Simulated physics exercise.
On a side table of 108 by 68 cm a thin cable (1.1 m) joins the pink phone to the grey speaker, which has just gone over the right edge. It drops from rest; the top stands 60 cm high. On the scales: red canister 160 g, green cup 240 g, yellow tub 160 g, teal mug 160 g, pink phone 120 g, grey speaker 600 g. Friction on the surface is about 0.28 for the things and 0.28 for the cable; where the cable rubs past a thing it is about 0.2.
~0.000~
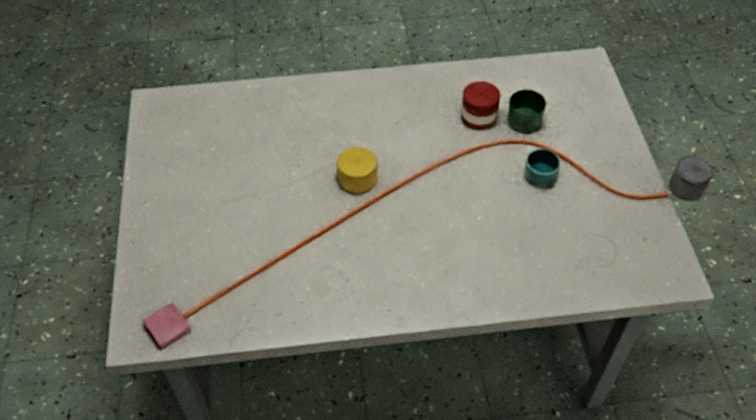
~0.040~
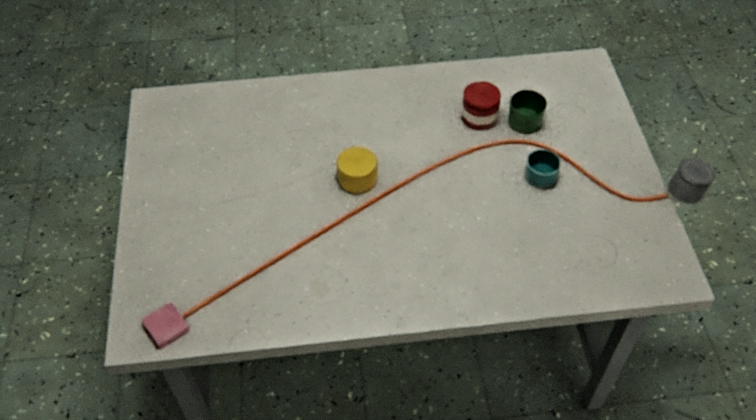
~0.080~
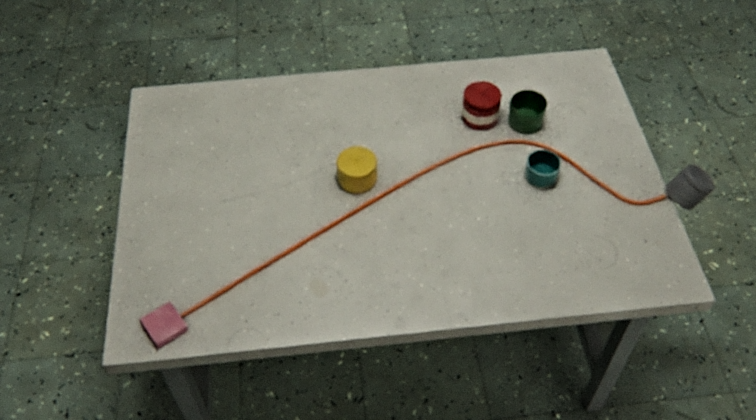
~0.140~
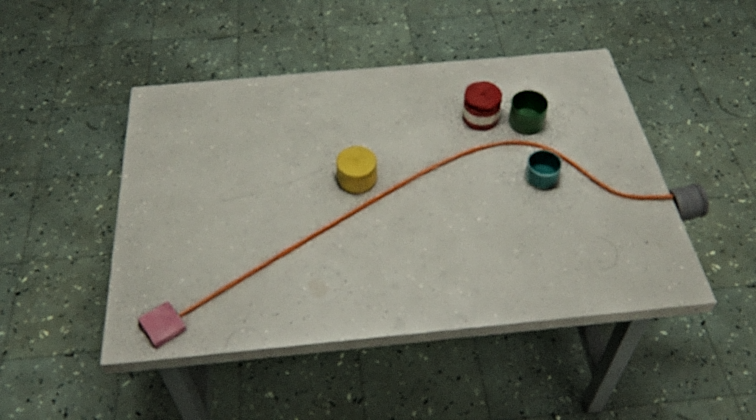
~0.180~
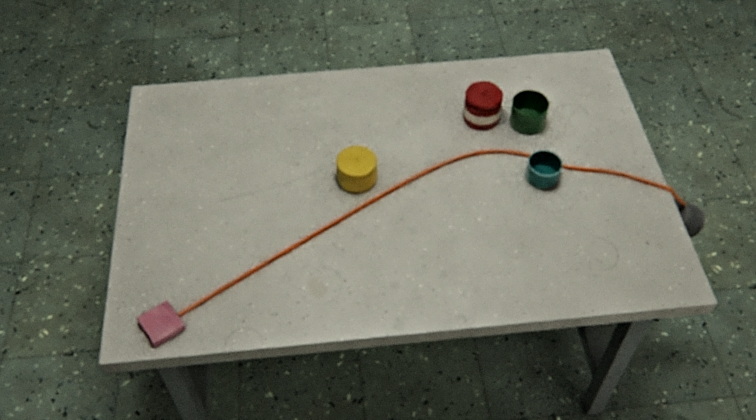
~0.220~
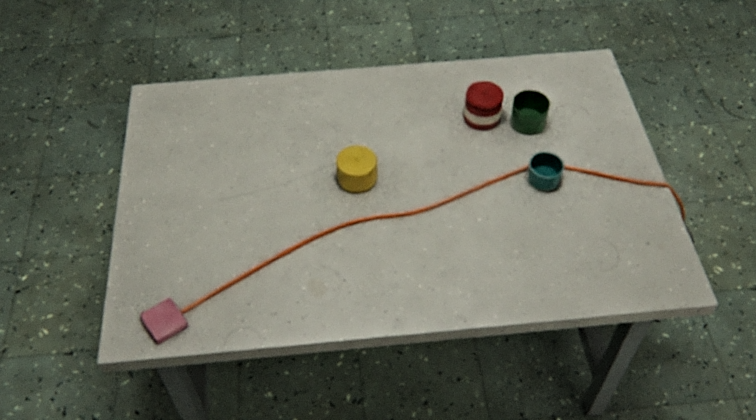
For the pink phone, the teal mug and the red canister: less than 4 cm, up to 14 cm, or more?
The pink phone travels a long way, the teal mug travels a long way, the red canister barely shifts.
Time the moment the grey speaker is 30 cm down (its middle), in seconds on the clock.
About: 0.34 s.
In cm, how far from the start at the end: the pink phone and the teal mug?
About: Pink phone off the top, teal mug 25 cm.
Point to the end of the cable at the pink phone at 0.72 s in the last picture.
At about (577, 156).
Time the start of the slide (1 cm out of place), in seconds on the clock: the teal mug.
About: Teal mug 0.24 s.
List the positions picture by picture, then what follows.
The first picture shows pink phone (166, 323); teal mug (543, 161); red canister (482, 94); cable runs through (620, 193) (526, 142) (428, 170) (337, 223) (238, 283).
The second picture shows grey speaker (696, 171); cable runs through (620, 195) (428, 170) (237, 283).
The third picture shows grey speaker (690, 187); cable runs through (619, 197) (428, 170) (236, 283).
The fourth picture shows grey speaker (687, 203); cable runs through (623, 195) (428, 170) (235, 283).
The fifth picture shows grey speaker (682, 219); cable runs through (646, 181) (430, 170) (234, 282).
The sixth picture shows pink phone (163, 318); teal mug (547, 164); red canister (485, 93); cable runs through (670, 189) (457, 197) (345, 225) (238, 279).
By 0.5 s, the cable's tail end at (389, 237); pink phone 41 cm off its start, teal mug 19 cm off its start, grey speaker over the edge.
By 0.7 s, the cable's tail end at (577, 156); pink phone 86 cm off its start, teal mug 25 cm off its start, grey speaker over the edge.
By 1.0 s, the cable has left the top; pink phone over the edge, teal mug 25 cm off its start at (612, 263), grey speaker over the edge.
By 1.2 s, the cable has left the top; pink phone over the edge, teal mug 25 cm off its start, grey speaker over the edge.
By 2.4 s, the cable has left the top; pink phone over the edge, teal mug 25 cm off its start at (612, 263), red canister 0 cm off its start at (485, 94), grey speaker over the edge.
